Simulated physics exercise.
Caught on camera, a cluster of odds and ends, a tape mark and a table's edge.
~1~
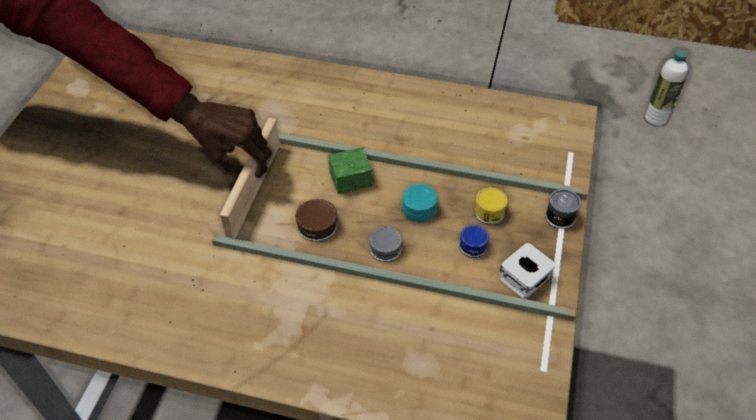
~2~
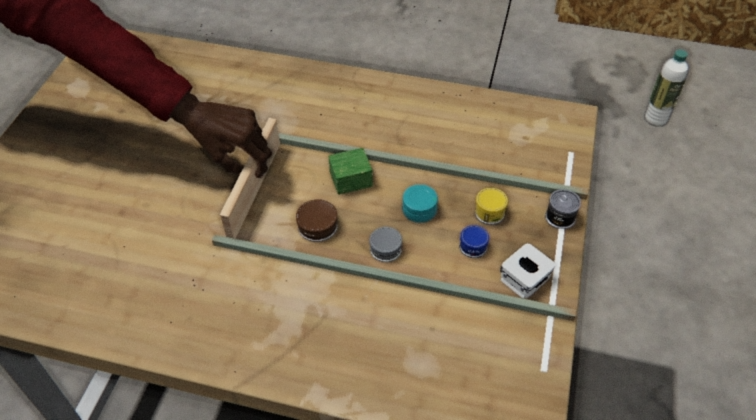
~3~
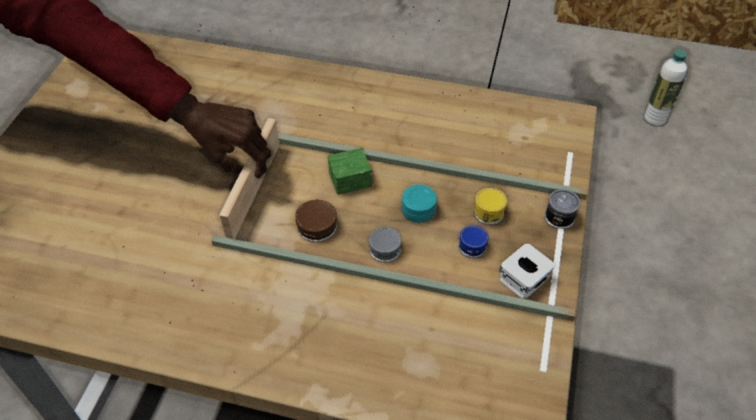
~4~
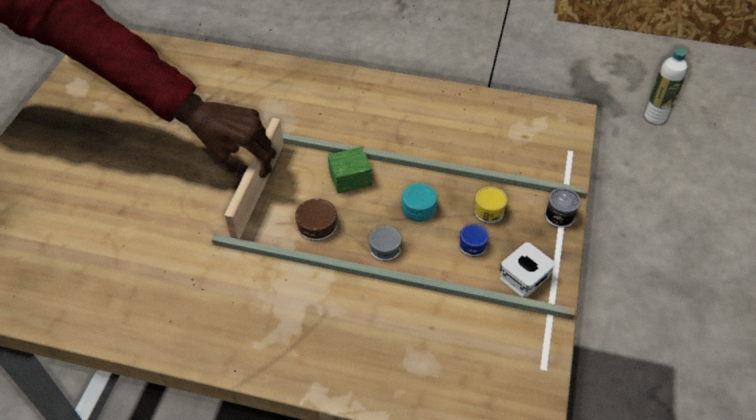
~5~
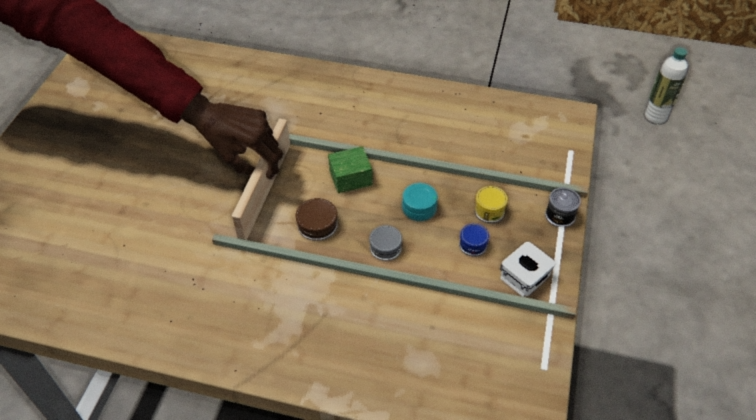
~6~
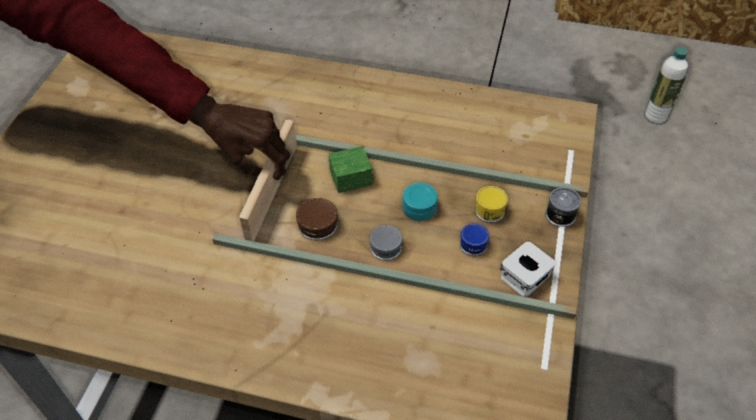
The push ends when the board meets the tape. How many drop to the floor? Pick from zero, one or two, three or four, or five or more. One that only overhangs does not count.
The number that fall off is five or more.
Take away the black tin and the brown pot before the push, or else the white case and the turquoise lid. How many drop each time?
Fallen: 3, and 3 in the other try.
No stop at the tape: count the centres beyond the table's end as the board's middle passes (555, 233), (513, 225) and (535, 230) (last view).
It would be 5, 1 and 5.
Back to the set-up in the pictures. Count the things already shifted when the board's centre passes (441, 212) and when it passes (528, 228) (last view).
First 6, then 8.
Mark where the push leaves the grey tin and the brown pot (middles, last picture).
The grey tin stops around (571, 292); the brown pot around (580, 260).
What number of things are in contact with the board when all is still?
The number is 3.
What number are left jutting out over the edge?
The number is 3.
Early on, none off yet; black tin at rest near (563, 207); white case at rest near (527, 270); yellow tin at rest near (491, 205).
A while later, none off yet; black tin at rest near (563, 207); white case travelled a little near (539, 275); yellow tin travelled about its own width near (527, 202).
Finally, the number that fall off is five or more; lost, turquoise lid, blue pot, yellow tin, white case and black tin.
